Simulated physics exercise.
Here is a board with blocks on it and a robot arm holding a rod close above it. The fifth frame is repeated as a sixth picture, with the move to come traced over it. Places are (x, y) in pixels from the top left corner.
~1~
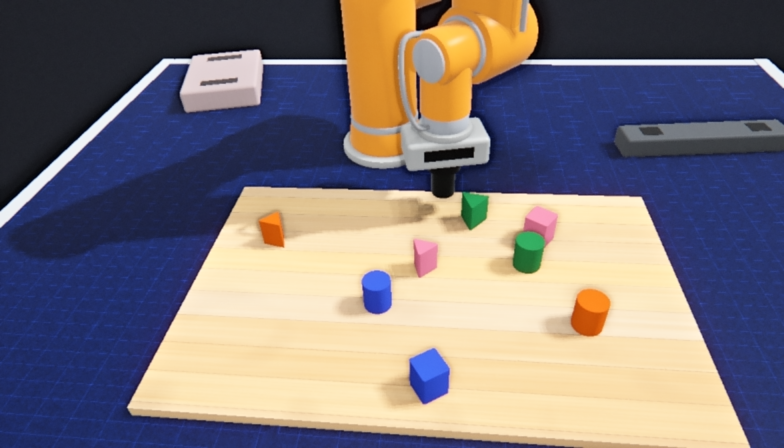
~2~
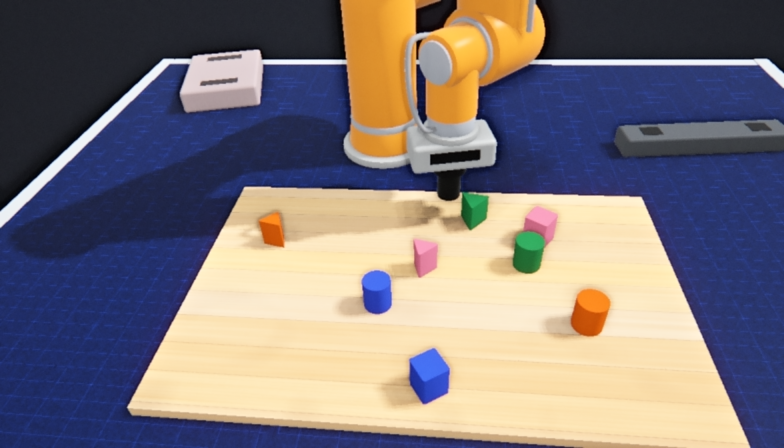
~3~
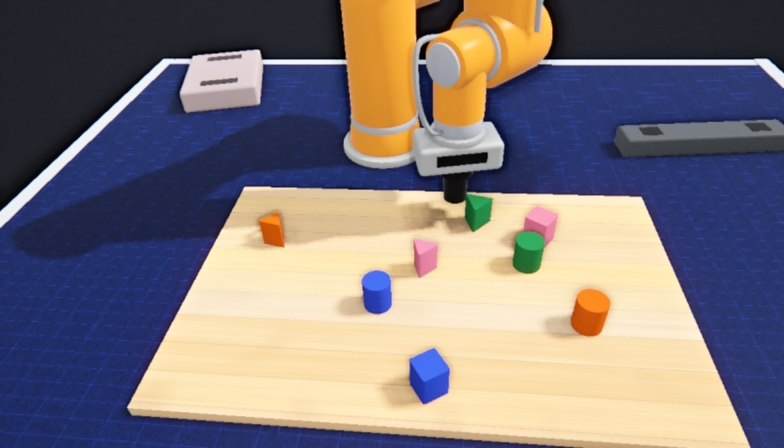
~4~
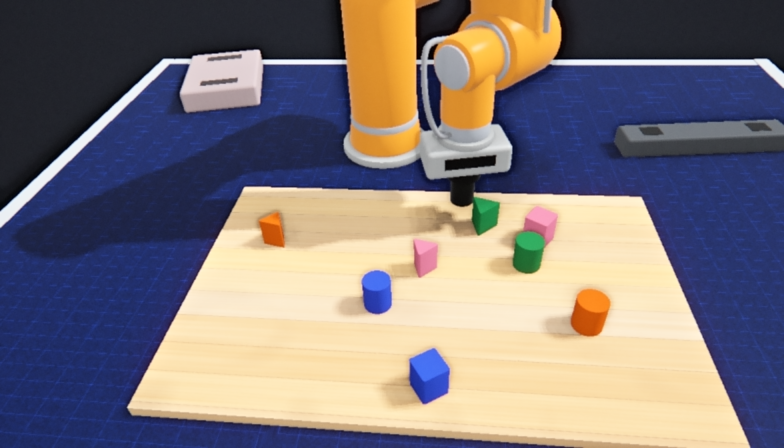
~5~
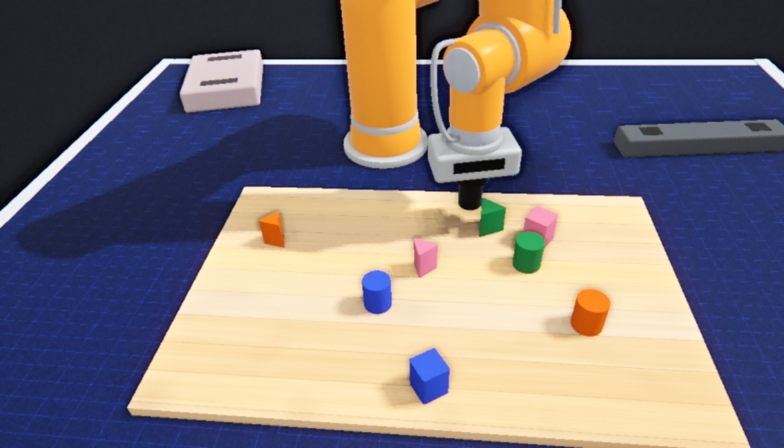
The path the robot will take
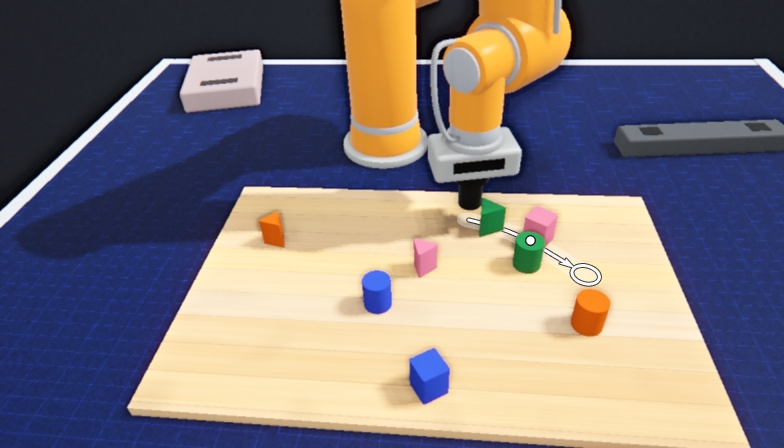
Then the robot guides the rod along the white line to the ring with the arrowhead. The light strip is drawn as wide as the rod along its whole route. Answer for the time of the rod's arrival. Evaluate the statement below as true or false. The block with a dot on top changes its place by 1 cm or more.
The statement is true.
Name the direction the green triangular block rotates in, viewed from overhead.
My prediction: CW.
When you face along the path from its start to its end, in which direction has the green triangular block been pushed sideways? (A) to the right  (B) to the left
I'll go with A - to the right.
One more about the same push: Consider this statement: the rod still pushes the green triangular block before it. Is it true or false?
That is false.
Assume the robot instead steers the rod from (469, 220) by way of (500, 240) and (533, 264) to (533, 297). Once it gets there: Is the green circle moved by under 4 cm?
No, that is not how it ends up.
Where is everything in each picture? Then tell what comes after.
Rod's lower end at (443, 192); green triangular block at (474, 198); green circle at (530, 241); pink square at (542, 215); orange circle at (594, 300), in the first picture.
Rod at (448, 195); blocks still, in the second picture.
Rod at (455, 197); green triangular block at (478, 200), in the third picture.
Rod at (462, 200); green triangular block at (485, 204), in the fourth picture.
Rod at (470, 204); green triangular block at (490, 206); green circle at (530, 241); pink square at (542, 215); orange circle at (594, 300), in the fifth picture.
Drawn move, from (469, 220) by way of (528, 240) to (586, 275); the dot is on the green circle.
What follows on the original path. One third of the way, rod at (512, 216); green triangular block at (522, 221), turned 65° clockwise; pink square at (546, 217), turned 20° anticlockwise.
Two thirds of the way, rod at (550, 235); green triangular block at (554, 242), turned 90° clockwise; green circle at (535, 252); pink square at (578, 226), turned 55° anticlockwise.
At the end, rod at (590, 258); green triangular block at (564, 253), turned 135° clockwise; green circle at (535, 252); pink square at (588, 228), turned 80° anticlockwise; orange circle still.
